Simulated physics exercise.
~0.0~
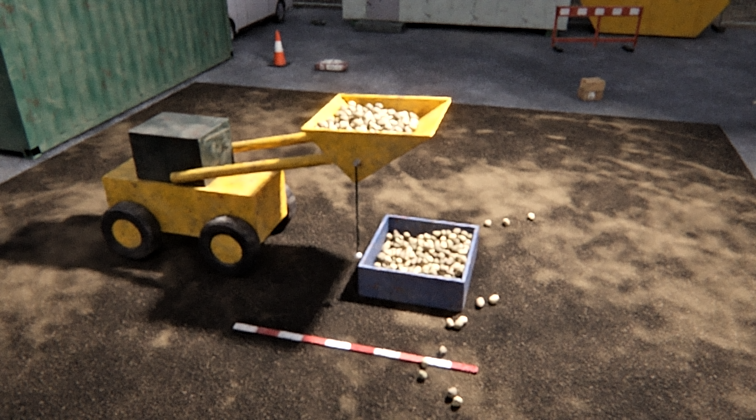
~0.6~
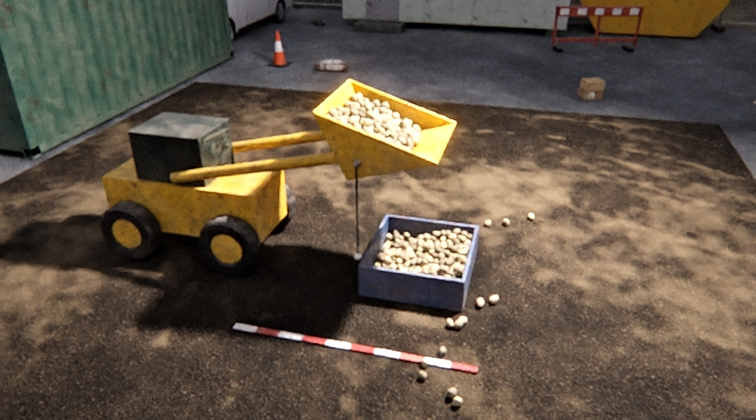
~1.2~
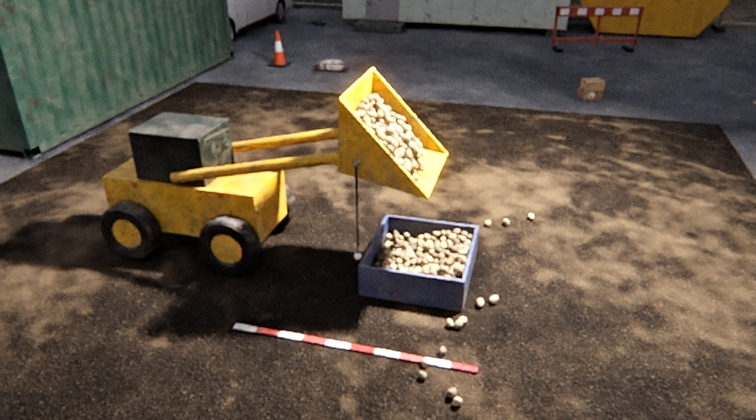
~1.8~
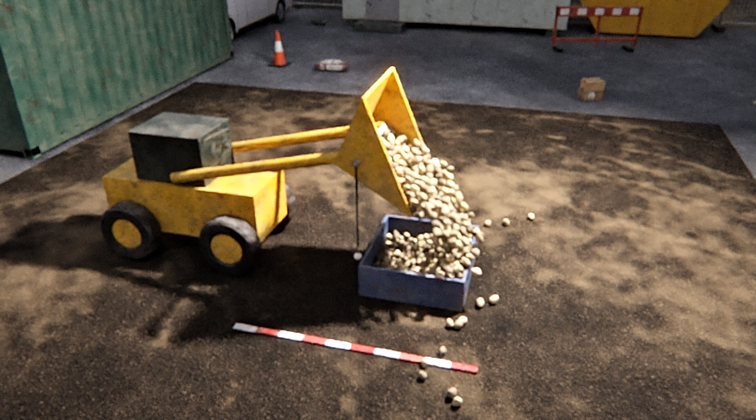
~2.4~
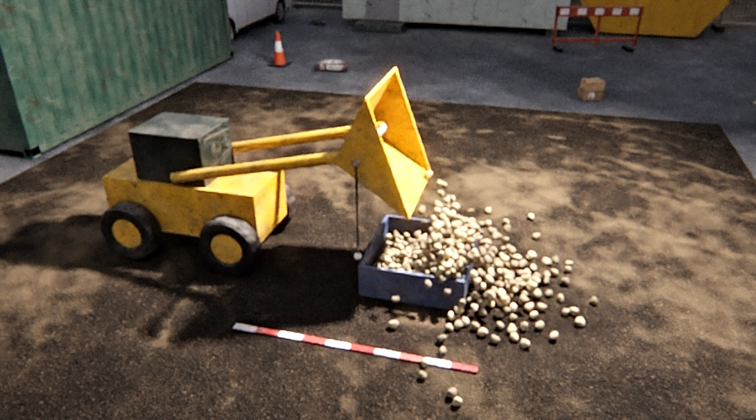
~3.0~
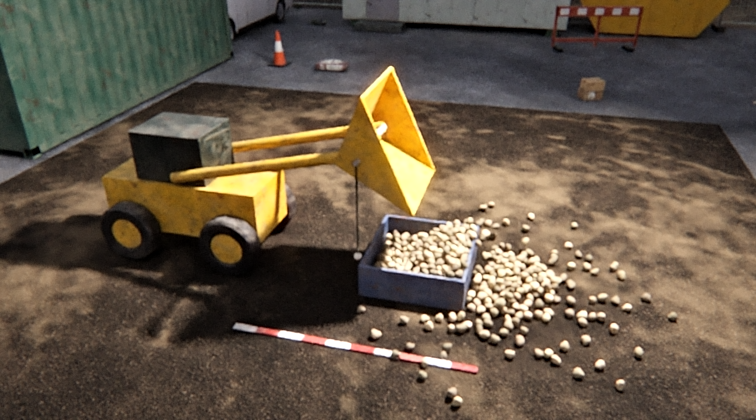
A yellow loader tipped its raised bucket of pale, round stones forward over a blue bin that already held a pile, and they poured out in a rush, heaping the bin and spilling over its right side until many lay scattered across the dirt.
